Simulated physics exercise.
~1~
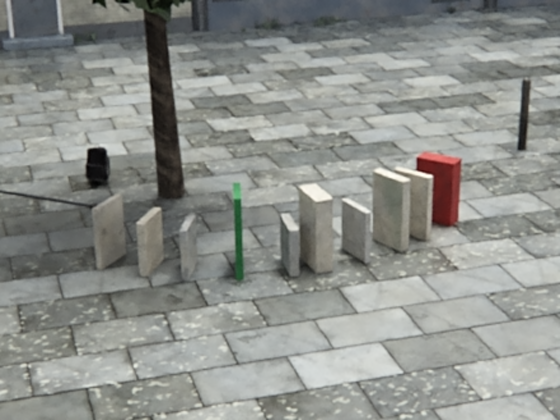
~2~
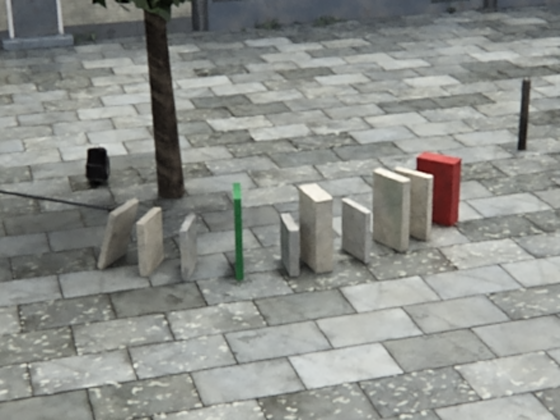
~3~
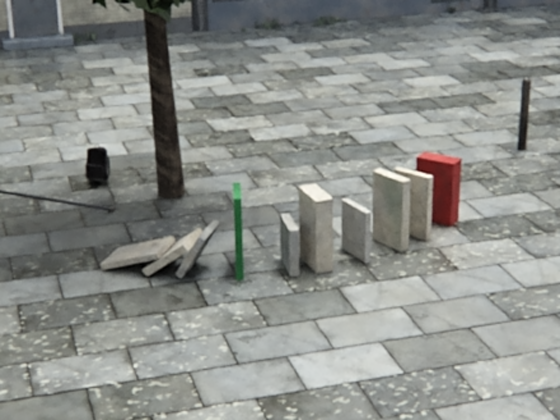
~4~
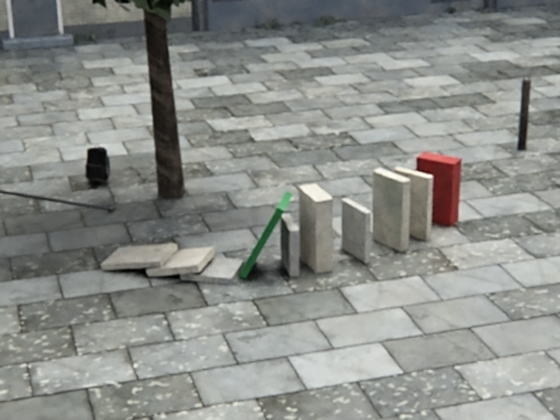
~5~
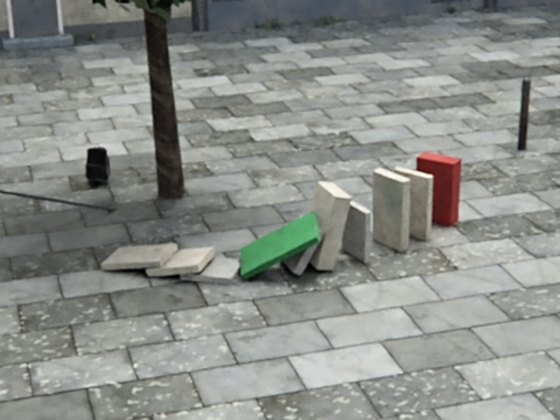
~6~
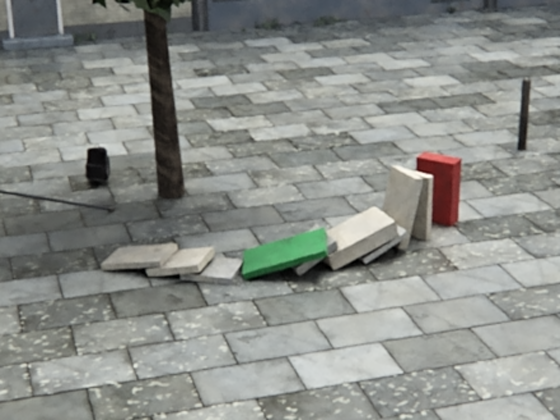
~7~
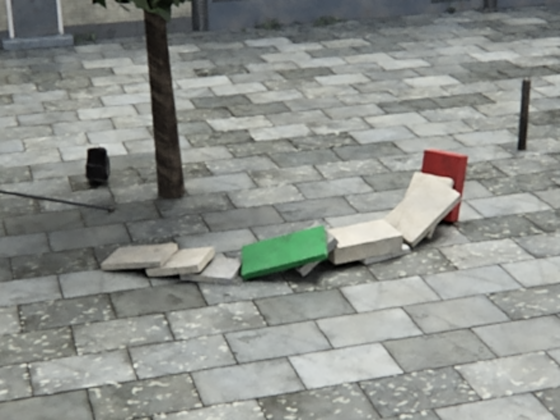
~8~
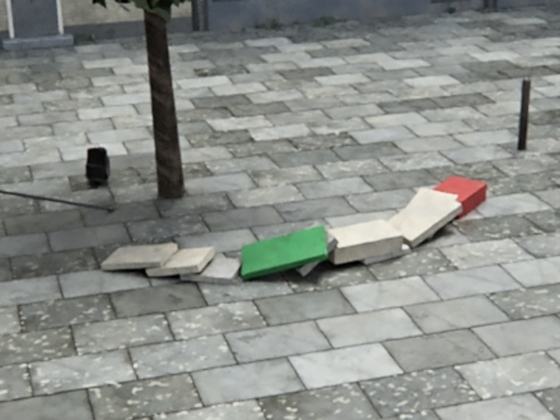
The clip opens on a row of upright slabs, mostly pale stone with one green and one red, set along a curve on grey paving near a tree trunk. A thin pole reaches in from the left beside the first slab, which tips to the right. It drops flat and the next two go down after it, knocking the tall green slab over to the right. The fall carries on through the pale slabs beyond, each toppling into the next. Finally the red slab at the far right tilts and falls, leaving the whole row down, the green one resting at a slant.
